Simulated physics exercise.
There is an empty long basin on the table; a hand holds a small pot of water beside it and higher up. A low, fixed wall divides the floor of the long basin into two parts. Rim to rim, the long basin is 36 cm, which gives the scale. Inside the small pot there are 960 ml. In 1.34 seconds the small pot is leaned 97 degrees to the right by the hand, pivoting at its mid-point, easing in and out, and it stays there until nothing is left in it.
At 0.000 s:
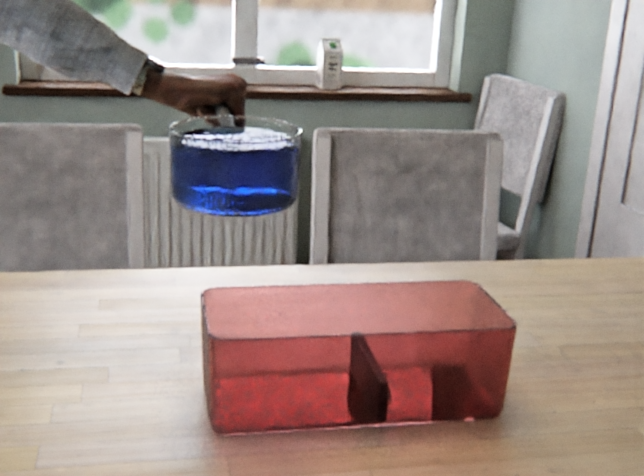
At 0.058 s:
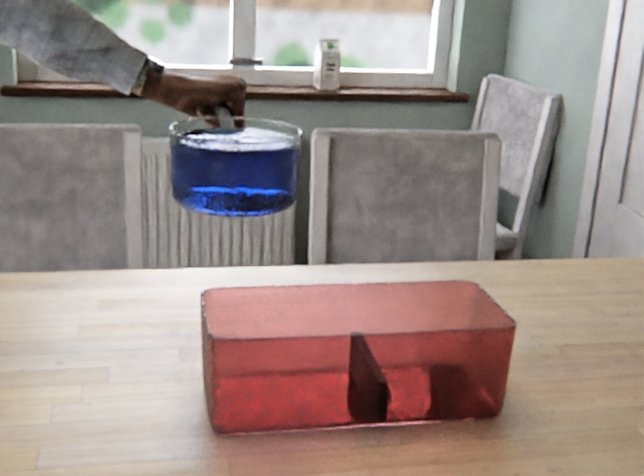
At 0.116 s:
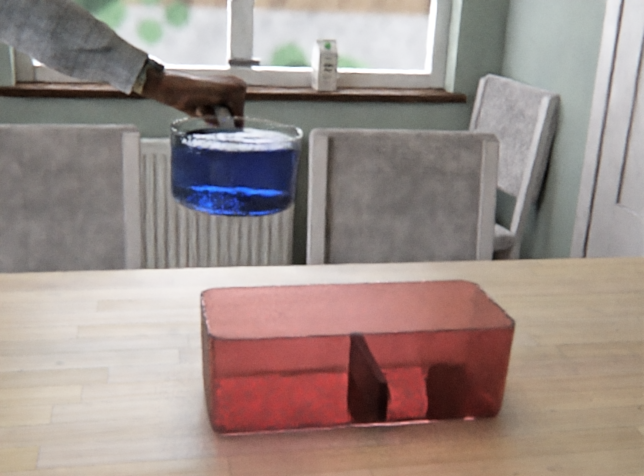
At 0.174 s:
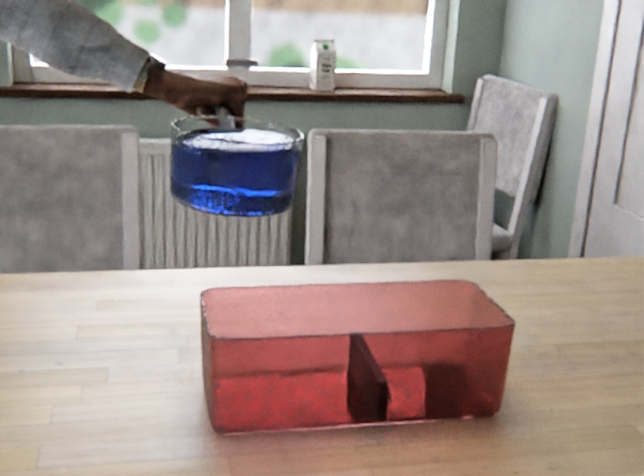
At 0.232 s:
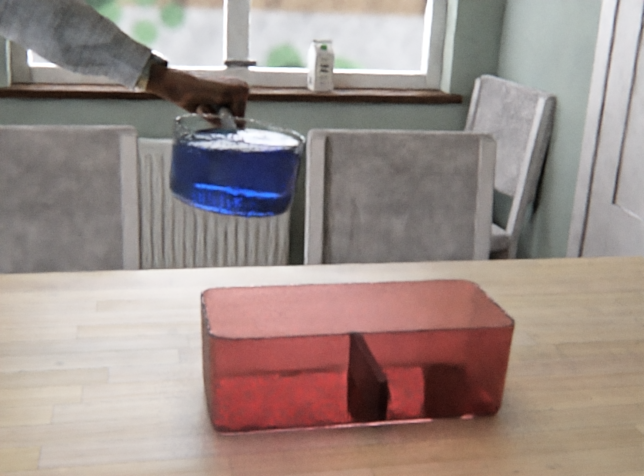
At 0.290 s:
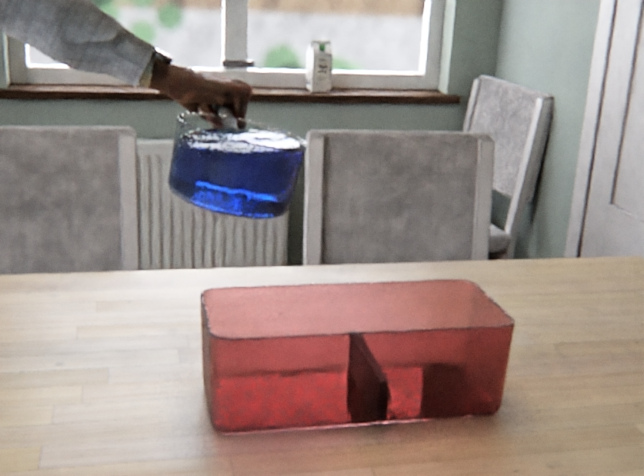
A hand holds a small pot of blue water and slowly leans it slightly right.
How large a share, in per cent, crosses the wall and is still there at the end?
A share of about 38 per cent.
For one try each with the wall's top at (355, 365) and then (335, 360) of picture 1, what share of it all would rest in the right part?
Respectively close to 55 and 75 %.
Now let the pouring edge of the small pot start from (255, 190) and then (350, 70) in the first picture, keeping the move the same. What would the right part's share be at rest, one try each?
Respectively 5 and 90 %.
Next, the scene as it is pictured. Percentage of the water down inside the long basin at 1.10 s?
About 68 %.
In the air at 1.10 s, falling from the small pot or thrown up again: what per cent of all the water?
Near 14 in a hundred.
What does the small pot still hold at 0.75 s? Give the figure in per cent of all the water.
Some 64 per cent.
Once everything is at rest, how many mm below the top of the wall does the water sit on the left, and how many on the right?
Close to 32 mm left and close to 36 mm right.
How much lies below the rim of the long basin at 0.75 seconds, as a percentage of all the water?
At that time the basin holds about 10 per cent of the liquid.
After 0.75 s the tilt is 58° and 64 per cent is still to pour, 8 is left of the wall and 1 right of it.
After 1.10 s the tilt is 89° and 17 per cent is still to pour, 32 is left of the wall and 37 right of it.
After 1.45 s the tilt is 97° and 2 per cent is still to pour, 56 is left of the wall and 38 right of it.
After 1.84 s the tilt is 97° and 0 per cent is still to pour, 60 is left of the wall and 38 right of it.
In the end 61 per cent lies left of the wall, 38 right of it and 1 outside.
